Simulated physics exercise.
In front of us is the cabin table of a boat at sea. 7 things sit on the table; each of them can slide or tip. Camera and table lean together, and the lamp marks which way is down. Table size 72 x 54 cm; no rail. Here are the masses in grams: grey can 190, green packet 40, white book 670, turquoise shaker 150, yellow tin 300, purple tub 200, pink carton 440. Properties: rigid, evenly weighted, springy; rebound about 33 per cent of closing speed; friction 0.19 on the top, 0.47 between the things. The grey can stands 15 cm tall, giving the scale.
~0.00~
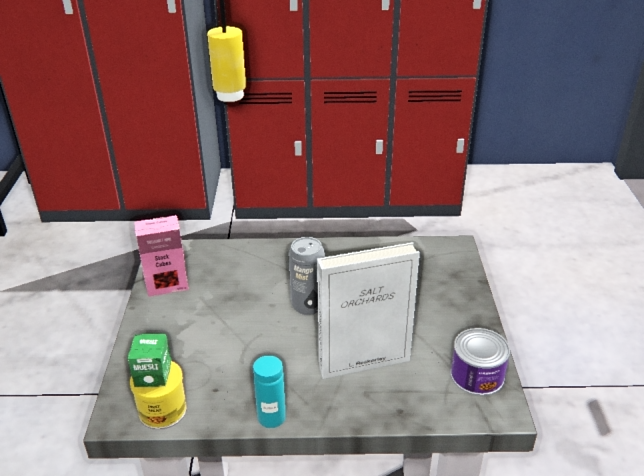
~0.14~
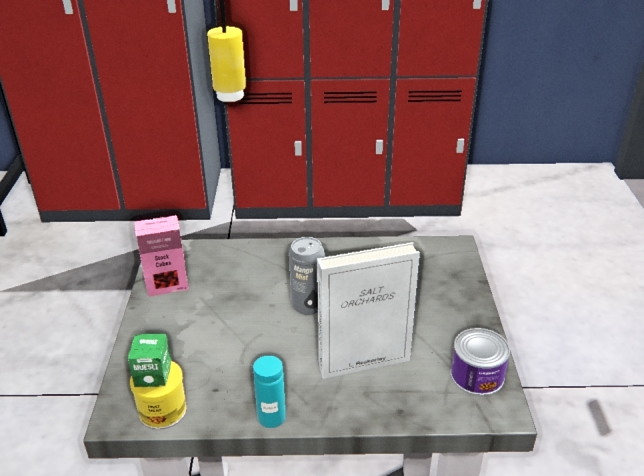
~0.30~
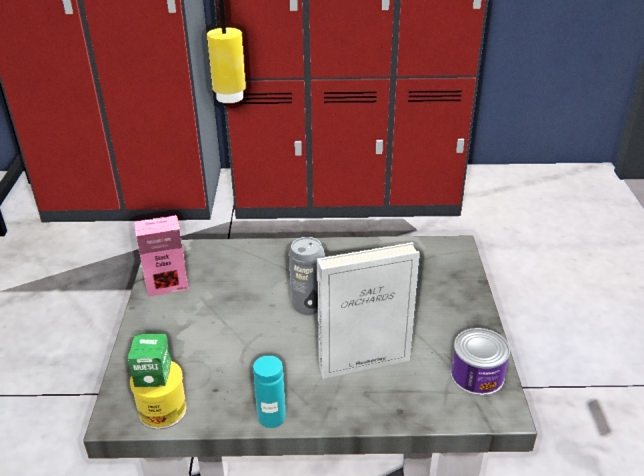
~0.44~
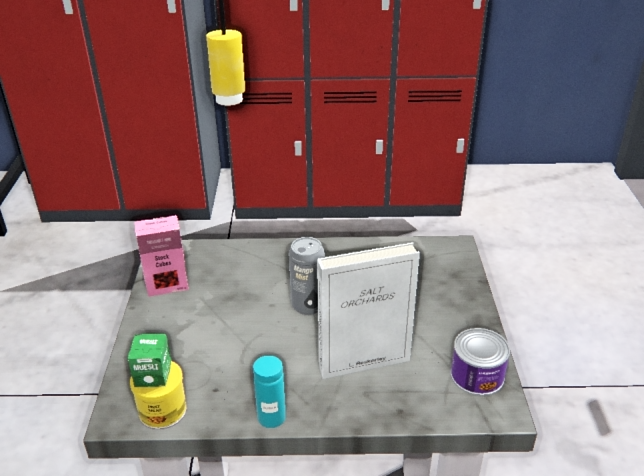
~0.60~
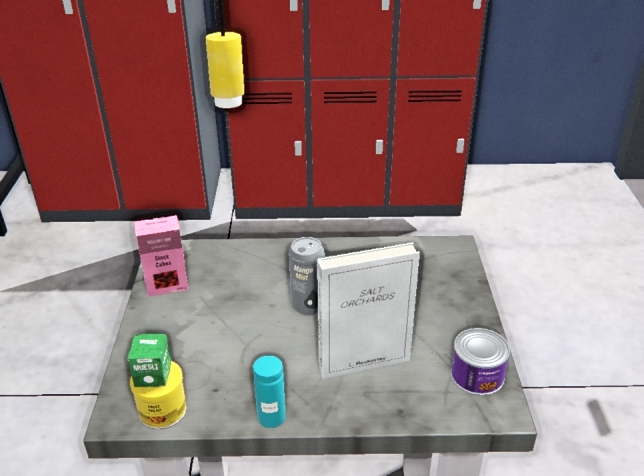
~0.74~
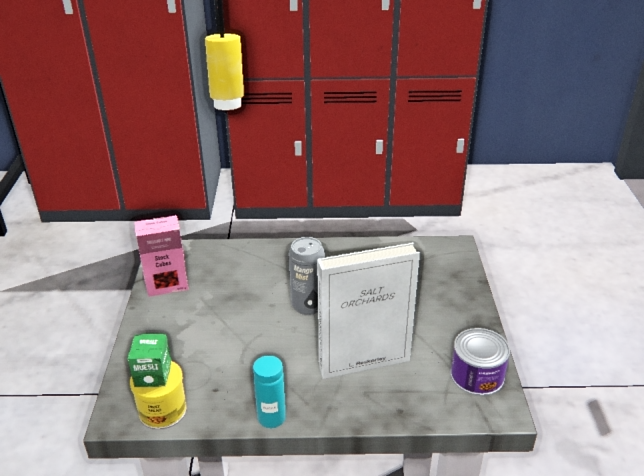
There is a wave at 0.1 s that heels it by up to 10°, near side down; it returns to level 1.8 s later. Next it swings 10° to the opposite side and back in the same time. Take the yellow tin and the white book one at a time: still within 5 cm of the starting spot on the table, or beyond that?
Yellow tin: Within, white book: Beyond.
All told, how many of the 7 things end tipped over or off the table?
Total: 1.
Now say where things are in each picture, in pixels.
The first frame shows boat level; yellow tin (159, 394); white book (367, 313).
The second frame shows boat level; turquoise shaker (270, 392); purple tub (480, 361).
The third frame shows boat heeled 1°, near side down; pink carton (162, 257); grey can (307, 278).
The fourth frame shows boat heeled 3°, near side down; green packet (150, 361); turquoise shaker (270, 392).
The fifth frame shows boat heeled 6°, near side down; purple tub (480, 361); pink carton (162, 256).
The sixth frame shows boat heeled 8°, near side down; yellow tin (159, 394); white book (367, 313).
By 1.34 s, boat heeled 7°, near side down; white book now off the table.
By 1.64 s, boat heeled 2°, near side down.
By 1.94 s, boat level.
By 2.24 s, boat heeled 3°, far side down.
When it is over (4.2 s), off the table, white book; the other 6 within 5 cm of the start. End places, in pixels of the last picture, yellow tin near (159, 394).
